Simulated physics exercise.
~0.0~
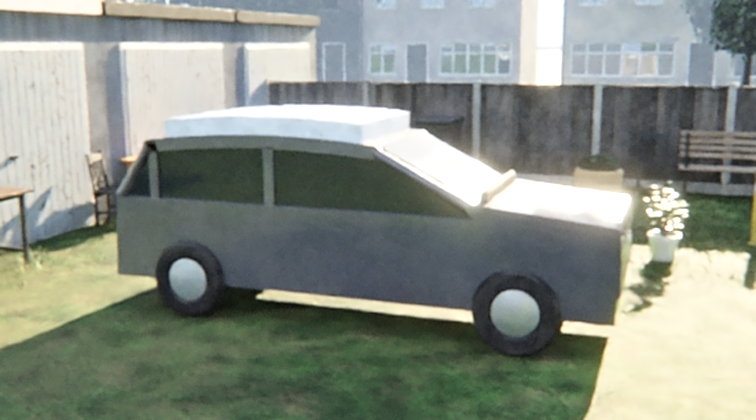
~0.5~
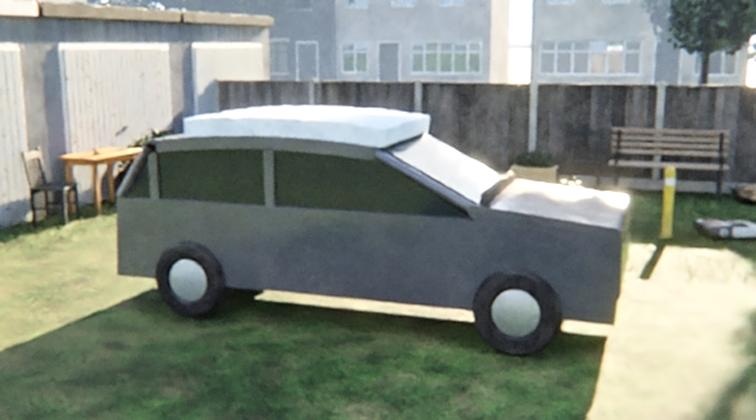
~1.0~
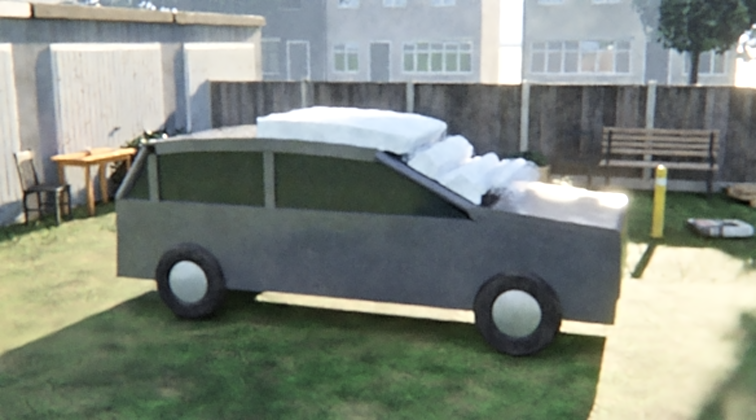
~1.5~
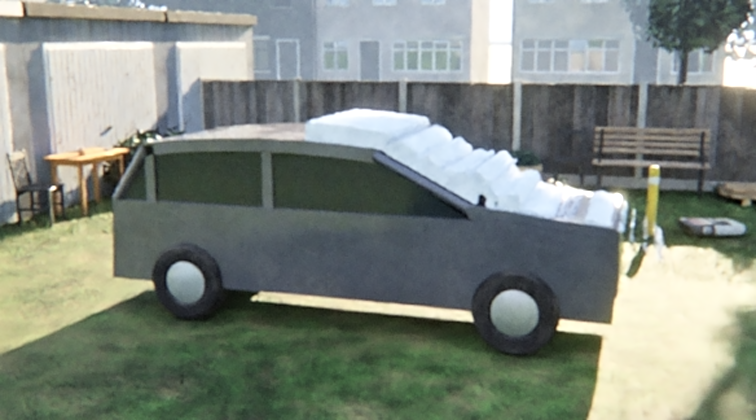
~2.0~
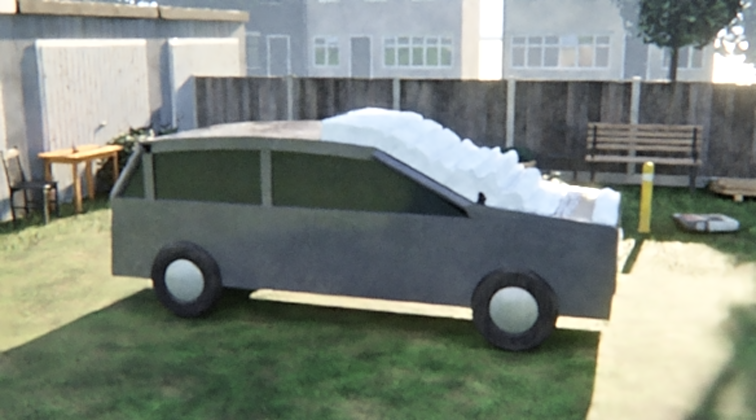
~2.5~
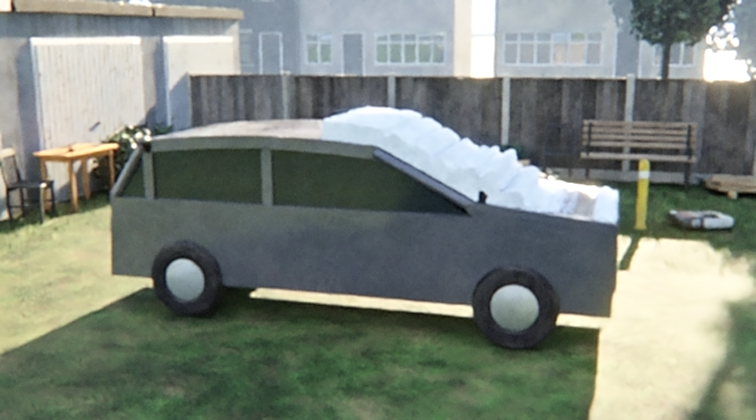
White snow slab sliding forward off a grey car's roof, breaking into lumps and settling heaped over the windscreen and bonnet.
